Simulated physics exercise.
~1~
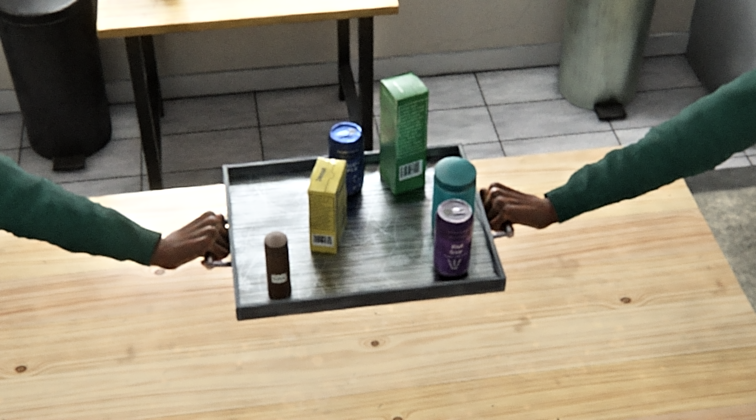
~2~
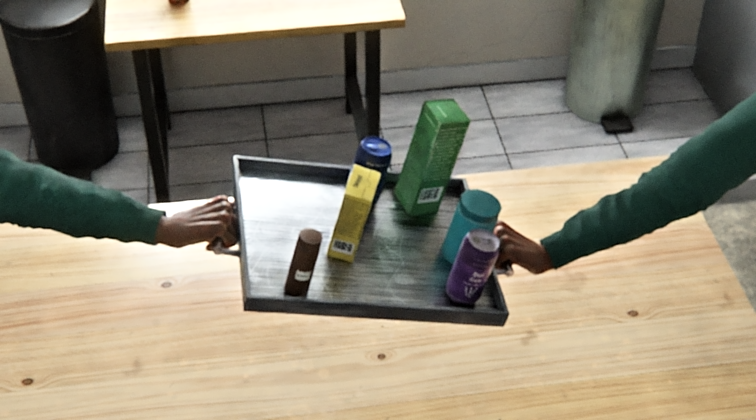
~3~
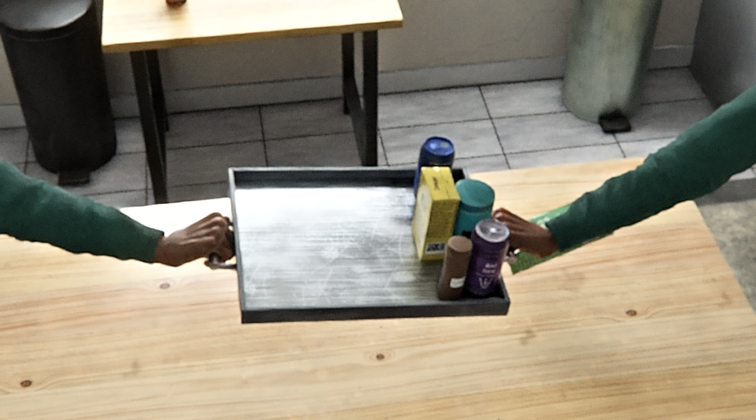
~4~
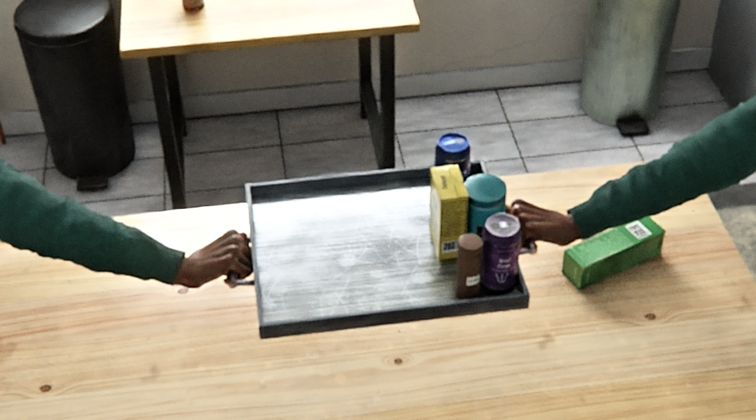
Two hands in green sleeves hold a dark rectangular tray by its ends above a pale wooden table, seen from above in a tiled room with bins and another table behind. On it stand a brown shaker and yellow packet towards the left, a blue can and tall green carton at the back, and turquoise and purple containers at the right. The tray tips down to the right, and the things lean. The shaker, packet and blue can slide right, while the carton goes over the edge. Finally the tray is about level, its remaining items crowded at the right, the carton lying on the table.
